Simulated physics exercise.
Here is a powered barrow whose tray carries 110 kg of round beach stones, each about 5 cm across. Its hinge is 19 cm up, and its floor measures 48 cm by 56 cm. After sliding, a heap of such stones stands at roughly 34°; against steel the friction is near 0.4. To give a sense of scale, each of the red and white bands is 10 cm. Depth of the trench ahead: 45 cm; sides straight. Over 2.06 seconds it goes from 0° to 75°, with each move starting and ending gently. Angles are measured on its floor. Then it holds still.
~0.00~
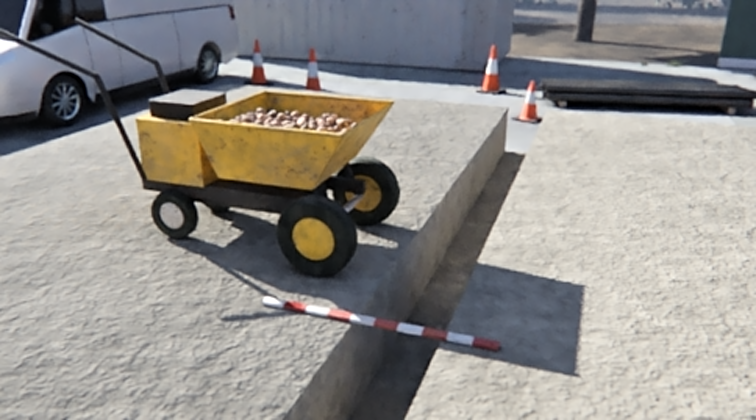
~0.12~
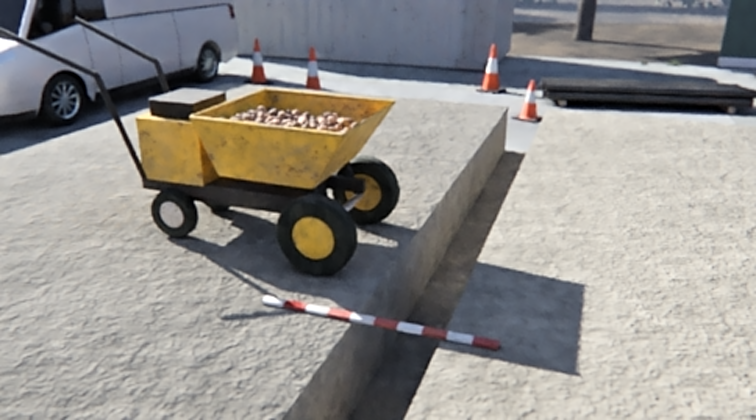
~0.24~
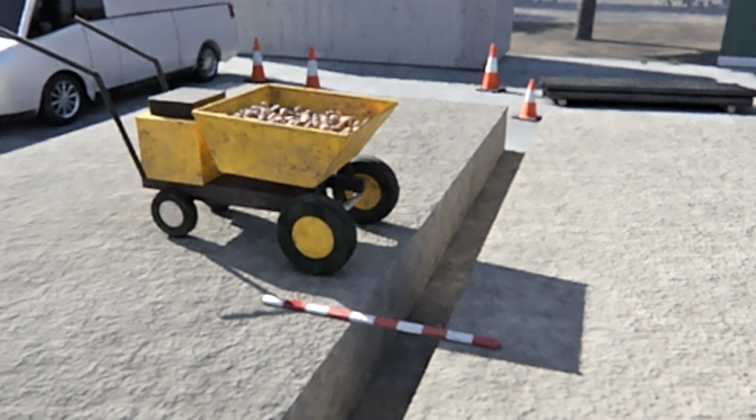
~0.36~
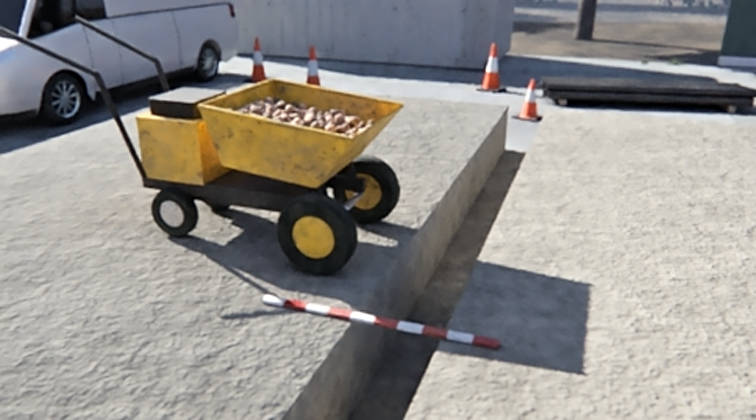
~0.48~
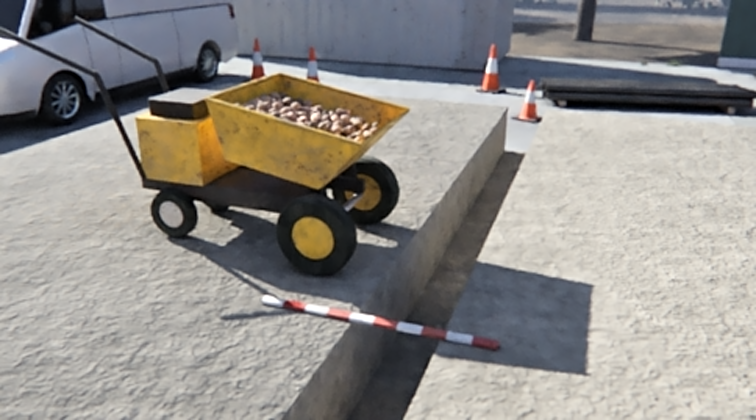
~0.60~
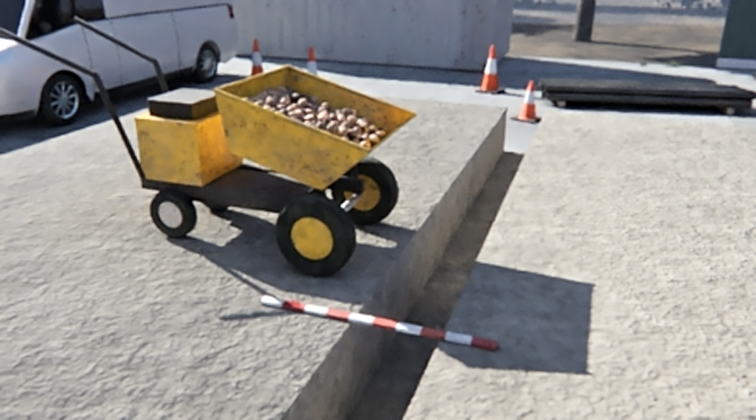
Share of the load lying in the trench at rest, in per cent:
61 per cent.
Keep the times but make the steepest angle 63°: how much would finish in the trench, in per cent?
Around 60 per cent would finish in the trench.
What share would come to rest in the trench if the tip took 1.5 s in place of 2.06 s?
About 50 percent, I'd say.
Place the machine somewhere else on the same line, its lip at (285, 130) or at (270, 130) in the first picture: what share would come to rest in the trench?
It'd be around 100 per cent and after that around 95 per cent.
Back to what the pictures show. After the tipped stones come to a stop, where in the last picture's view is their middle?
Their middle ends up near (457, 327).
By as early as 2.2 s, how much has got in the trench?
About 35%.
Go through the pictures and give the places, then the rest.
Lip at (342, 136), floor tilted 0°, highest stones at (273, 118), in the first picture.
The tray is at 1°, its lip at (343, 136); the top of the load is at (263, 115); the stones move at 0.1 m/s on average, in the second picture.
Lip at (347, 137), floor tilted 3°, highest stones at (266, 111); the stones move at 0.2 m/s on average, in the third picture.
Lip at (354, 140), floor tilted 6°, highest stones at (270, 107); the stones move at 0.2 m/s on average, in the fourth picture.
The tray is at 10°, its lip at (361, 145); the top of the load is at (270, 101); the stones move at 0.3 m/s on average, in the fifth picture.
Lip at (369, 152), floor tilted 15°, highest stones at (277, 95); the stones move at 0.4 m/s on average, in the sixth picture.
After 1.5 s the floor is at 63°; 96 % in the tray, 4 % in the trench; the foremost stones are at (463, 250).
After 2.2 s the floor is at 75°; 31 % in the tray, 34 % in the trench, 34 % past the trench; the foremost stones are at (598, 282).
After 2.5 s the floor is at 75°; 10 % in the tray, 49 % in the trench, 40 % past the trench; the foremost stones are at (640, 292).
After 4.5 s the floor is at 75°; 0 % in the tray, 61 % in the trench, 39 % past the trench; the foremost stones are at (647, 292).
